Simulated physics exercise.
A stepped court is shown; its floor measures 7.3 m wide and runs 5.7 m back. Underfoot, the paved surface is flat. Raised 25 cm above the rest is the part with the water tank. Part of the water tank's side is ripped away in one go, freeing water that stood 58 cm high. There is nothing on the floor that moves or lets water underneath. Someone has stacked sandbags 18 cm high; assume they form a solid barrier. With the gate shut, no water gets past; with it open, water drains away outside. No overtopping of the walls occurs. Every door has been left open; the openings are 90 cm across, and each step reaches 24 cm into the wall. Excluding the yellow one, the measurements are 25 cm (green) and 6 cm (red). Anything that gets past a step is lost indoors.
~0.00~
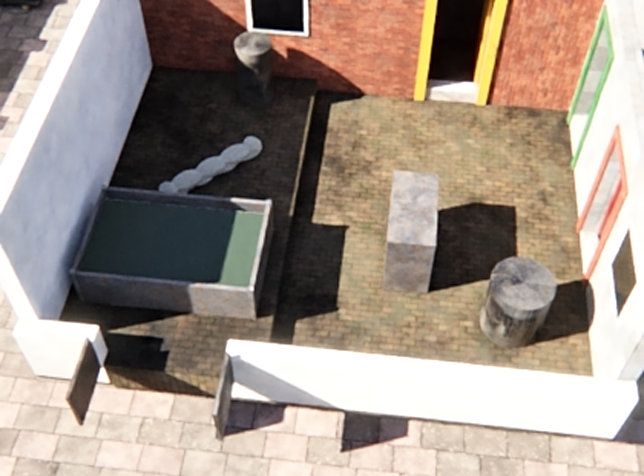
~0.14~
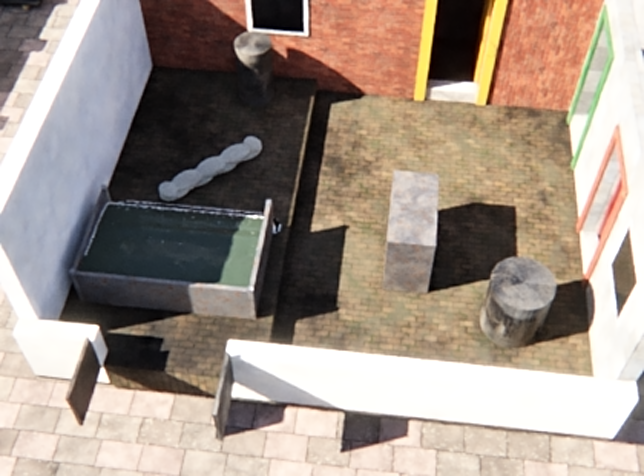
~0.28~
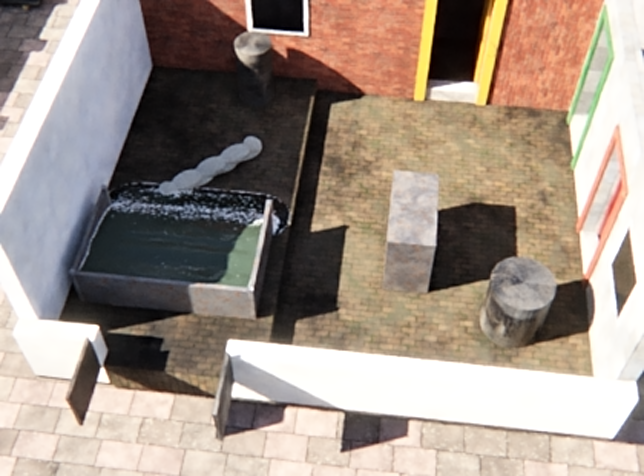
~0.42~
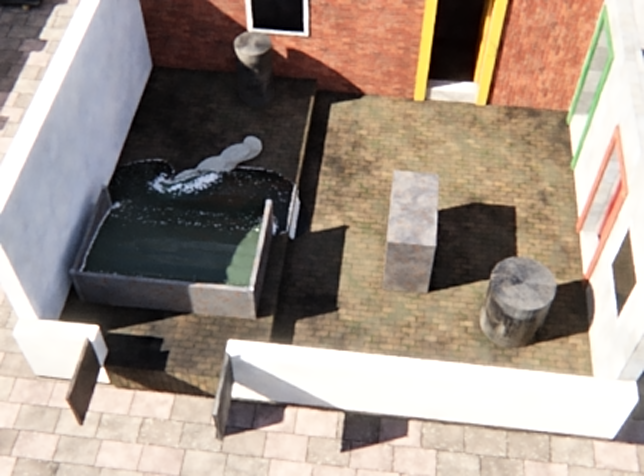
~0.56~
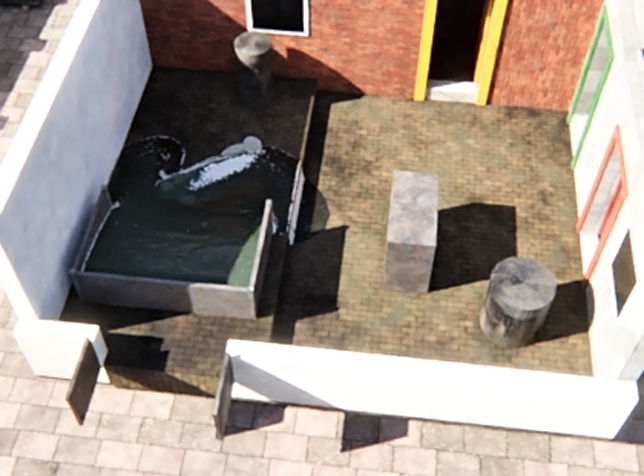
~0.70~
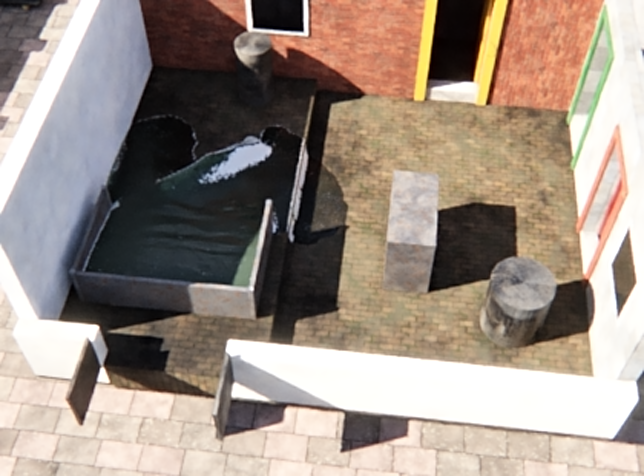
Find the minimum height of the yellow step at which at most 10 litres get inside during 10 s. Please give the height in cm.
The minimum is about 10 cm.
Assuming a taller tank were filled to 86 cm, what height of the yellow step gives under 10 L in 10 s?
I'd go with near 15 cm then.
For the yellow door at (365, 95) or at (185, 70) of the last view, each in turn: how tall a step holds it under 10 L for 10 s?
About 15 cm, then about 25 cm.
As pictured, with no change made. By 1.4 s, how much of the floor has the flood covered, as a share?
Around 35 per cent of the floor.
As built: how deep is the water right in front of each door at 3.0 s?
In cm: Yellow 13, green 11, red 0.
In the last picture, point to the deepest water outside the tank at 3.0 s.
About (565, 114).
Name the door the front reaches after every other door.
That's the red door, which comes last.
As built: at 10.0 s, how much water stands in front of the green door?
It comes to about 5.5 centimetres deep.
After 1.4 s water covers 35 % of the floor, deepest (31 cm) near (187, 200); it has not reached the yellow door.
After 3.0 s water covers 55 % of the floor, deepest (30 cm) near (565, 114); 13 cm at the yellow door, 0 litres in over its 24 cm step.
After 10.0 s water covers 90 % of the floor, deepest (11 cm) near (277, 376); 7 cm at the yellow door, 0 litres in over its 24 cm step.
At the yellow door as built, the water arrived by 2.0 s and peaked near 15 cm at 2.4 s.
With a step of 9 cm, 14 litres would have come in within the 10 s; with 12 cm, 4 litres. So under 10 litres takes about 10 cm.
